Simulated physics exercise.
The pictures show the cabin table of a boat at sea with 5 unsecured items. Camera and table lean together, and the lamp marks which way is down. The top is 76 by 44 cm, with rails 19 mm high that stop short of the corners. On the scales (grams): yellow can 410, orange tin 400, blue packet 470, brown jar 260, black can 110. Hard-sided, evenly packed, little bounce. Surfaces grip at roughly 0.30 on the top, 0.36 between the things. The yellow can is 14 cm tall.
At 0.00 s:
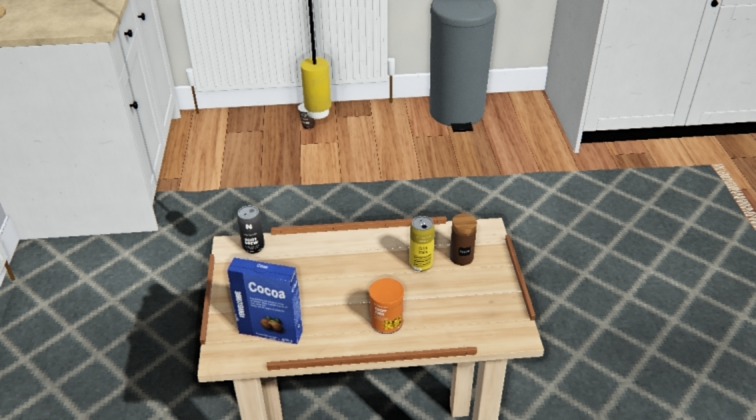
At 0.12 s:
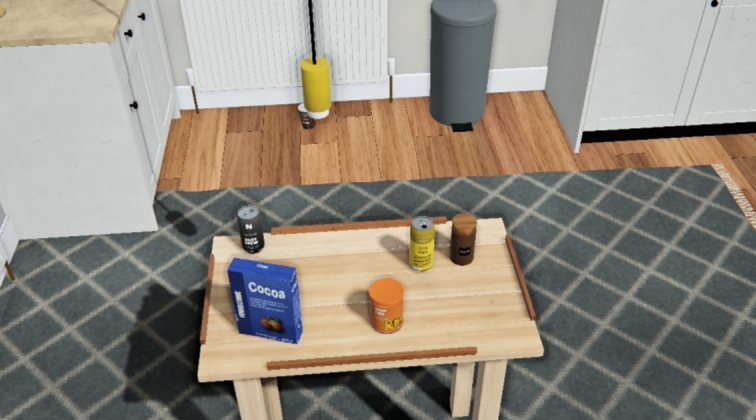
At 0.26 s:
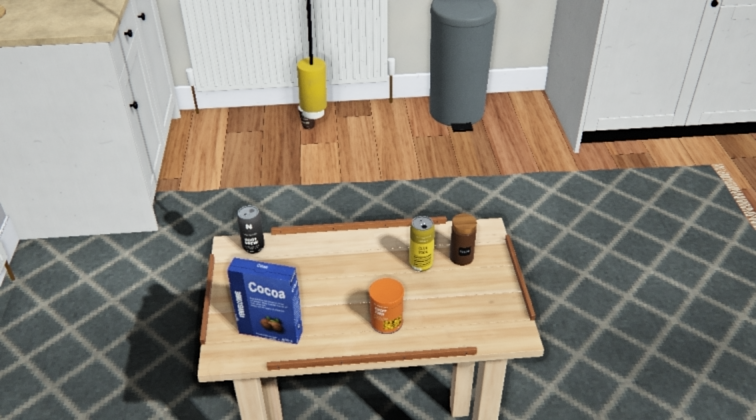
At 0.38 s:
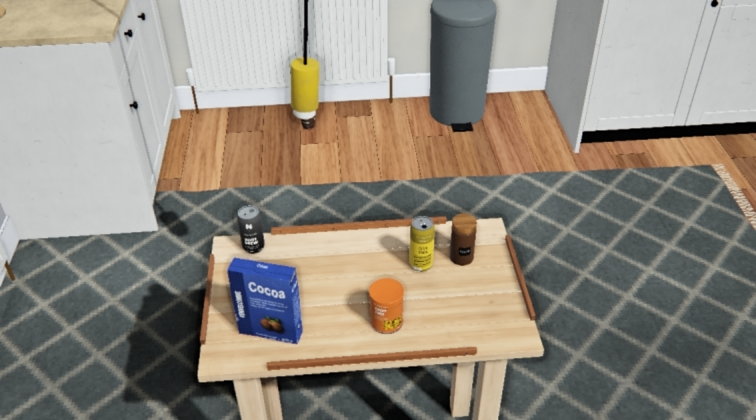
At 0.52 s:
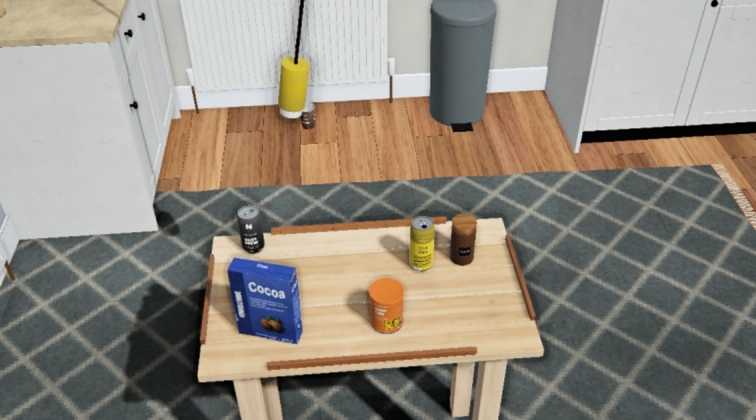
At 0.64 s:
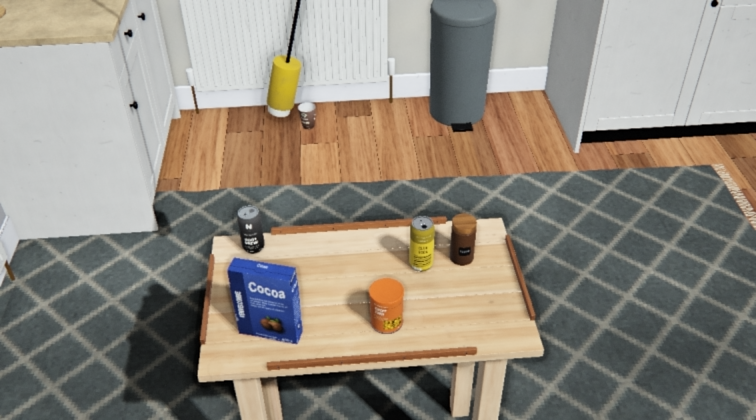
A wooden table held a blue cocoa packet, an orange tin and three cans or jars, none of which moved, while behind it a hanging yellow object swung slowly to the left.
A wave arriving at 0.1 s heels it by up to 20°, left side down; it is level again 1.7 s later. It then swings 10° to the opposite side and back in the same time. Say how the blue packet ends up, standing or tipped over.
The blue packet is still upright.
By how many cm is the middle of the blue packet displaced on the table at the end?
Some 7 cm.
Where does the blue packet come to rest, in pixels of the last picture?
Near (233, 305).
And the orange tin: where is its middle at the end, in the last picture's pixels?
Around (357, 308).
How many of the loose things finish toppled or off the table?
In all, 0.
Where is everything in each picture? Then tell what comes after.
In the first frame, boat level; blue packet (266, 302); yellow can (422, 245).
In the second frame, boat level; brown jar (463, 240); black can (251, 230).
In the third frame, floor tilted 2°, left side down; yellow can (422, 245); orange tin (387, 306).
In the fourth frame, floor tilted 5°, left side down; brown jar (463, 240); black can (251, 230).
In the fifth frame, floor tilted 10°, left side down; yellow can (422, 245); orange tin (387, 306).
In the sixth frame, floor tilted 14°, left side down; blue packet (266, 302); brown jar (463, 240).
Around 1.14 s, floor tilted 18°, left side down; blue packet shifted 4 cm near (250, 303); yellow can shifted 3 cm; black can shifted 3 cm.
Around 1.24 s, floor tilted 15°, left side down; blue packet shifted 5 cm near (242, 304); yellow can shifted 5 cm; black can shifted 5 cm.
Finally (4.0 s), not toppled but over 5 cm from the start, yellow can, orange tin, blue packet, brown jar and black can. In the last view, blue packet near (233, 305).
